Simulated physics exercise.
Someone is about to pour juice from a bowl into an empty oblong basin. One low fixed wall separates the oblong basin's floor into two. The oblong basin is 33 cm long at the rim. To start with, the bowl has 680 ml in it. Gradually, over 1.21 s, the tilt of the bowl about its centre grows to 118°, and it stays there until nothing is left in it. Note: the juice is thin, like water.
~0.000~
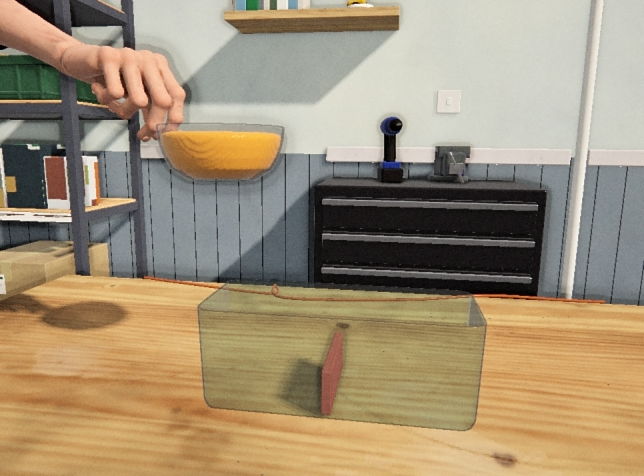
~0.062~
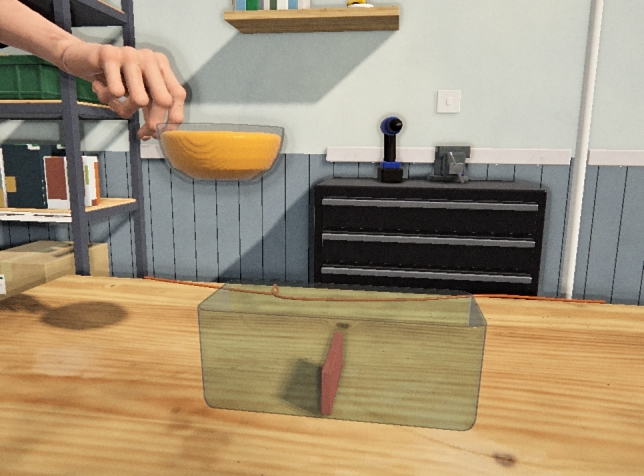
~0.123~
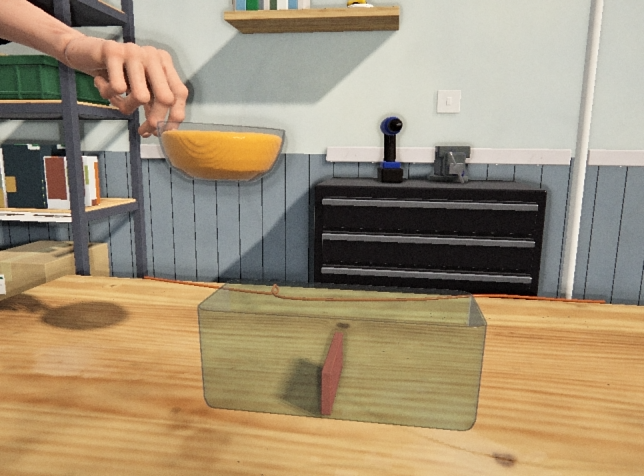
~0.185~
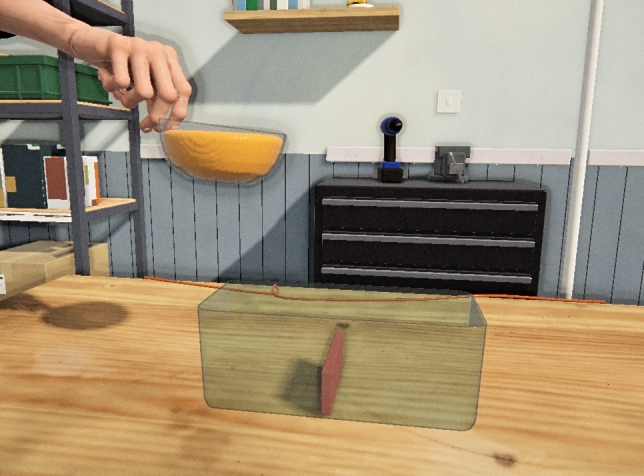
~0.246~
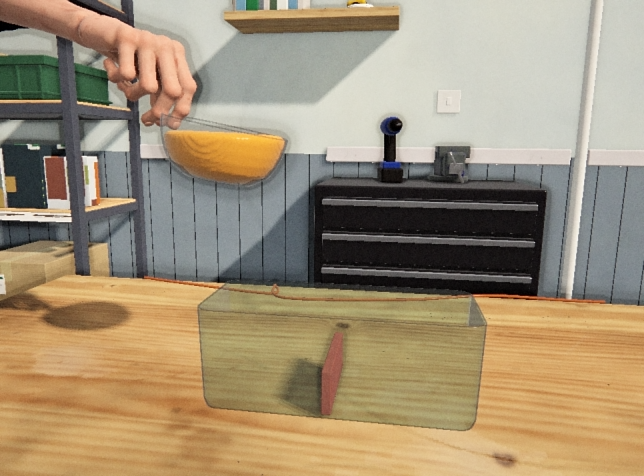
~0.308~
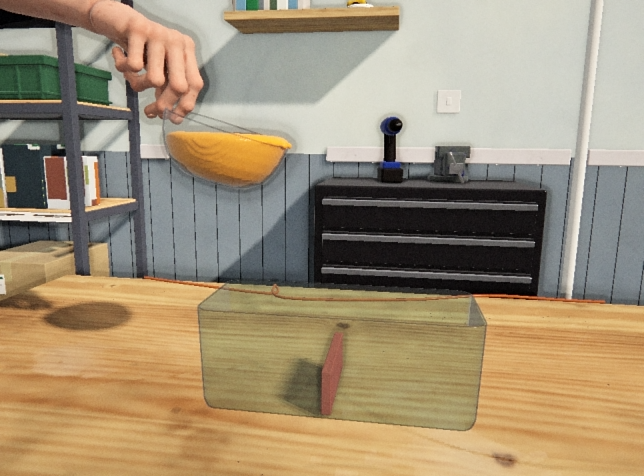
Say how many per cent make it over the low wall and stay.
About 59 per cent makes it over and stays.
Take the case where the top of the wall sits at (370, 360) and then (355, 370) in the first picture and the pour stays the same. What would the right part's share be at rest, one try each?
First try about 10 %, second try about 40 %.
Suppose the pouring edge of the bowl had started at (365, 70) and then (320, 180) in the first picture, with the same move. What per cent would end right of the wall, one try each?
The first try gives 95 percent and the second 85 percent.
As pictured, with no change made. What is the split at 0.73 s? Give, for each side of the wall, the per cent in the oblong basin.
7 left and 30 right, roughly.
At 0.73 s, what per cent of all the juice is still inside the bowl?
About 22 per cent.
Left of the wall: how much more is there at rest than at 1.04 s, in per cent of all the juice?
That amounts to roughly 2 per cent of the whole.
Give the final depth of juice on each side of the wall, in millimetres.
Left part: About 14 mm; right part: About 20 mm.
By 0.73 s the tilt is 78° and 22 per cent is still to pour, 7 is left of the wall and 30 right of it.
By 1.04 s the tilt is 112° and 0 per cent is still to pour, 37 is left of the wall and 59 right of it.
By 1.36 s the tilt is 118° and 0 per cent is still to pour, 39 is left of the wall and 59 right of it.
By 1.71 s the tilt is 118° and 0 per cent is still to pour, 39 is left of the wall and 59 right of it.
At rest 39 per cent lies left of the wall, 59 right of it and 1 outside.
